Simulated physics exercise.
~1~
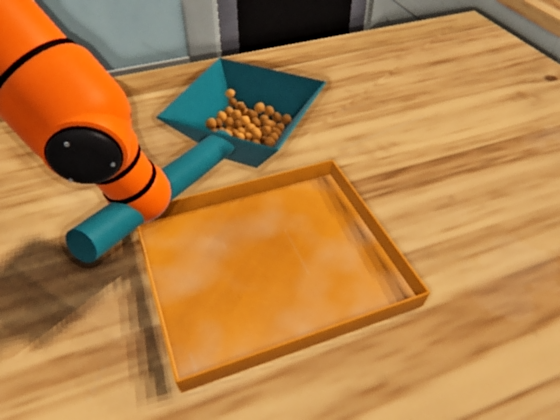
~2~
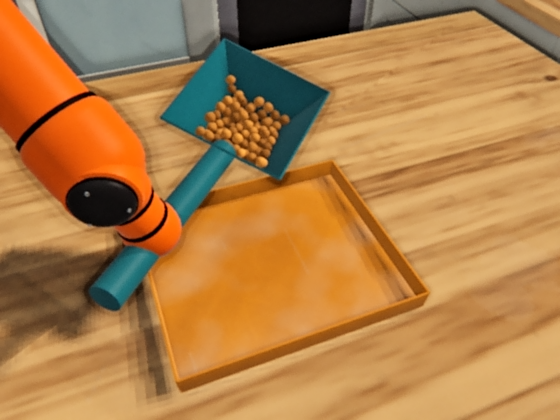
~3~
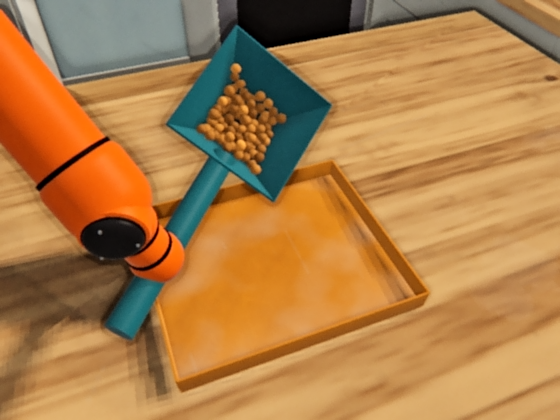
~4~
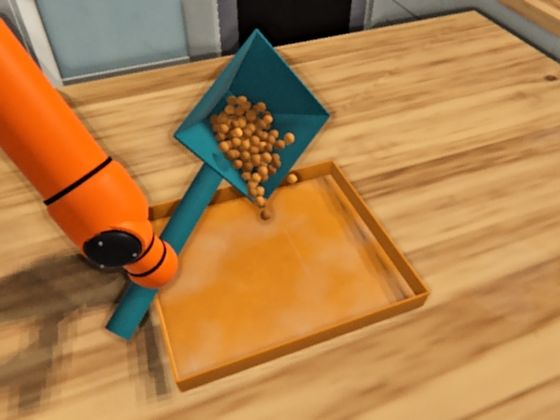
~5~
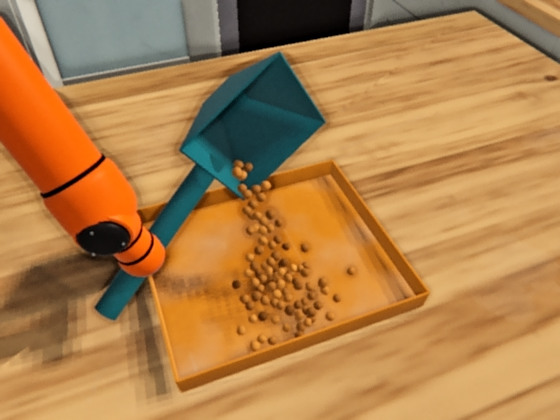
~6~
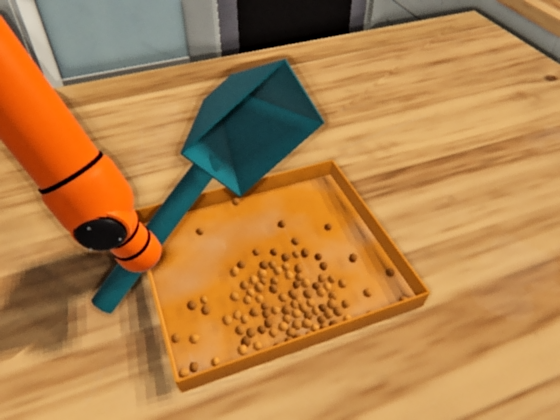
Orange robot arm tilting a teal scoop until its small brown balls spill and scatter across an orange tray, leaving it empty.
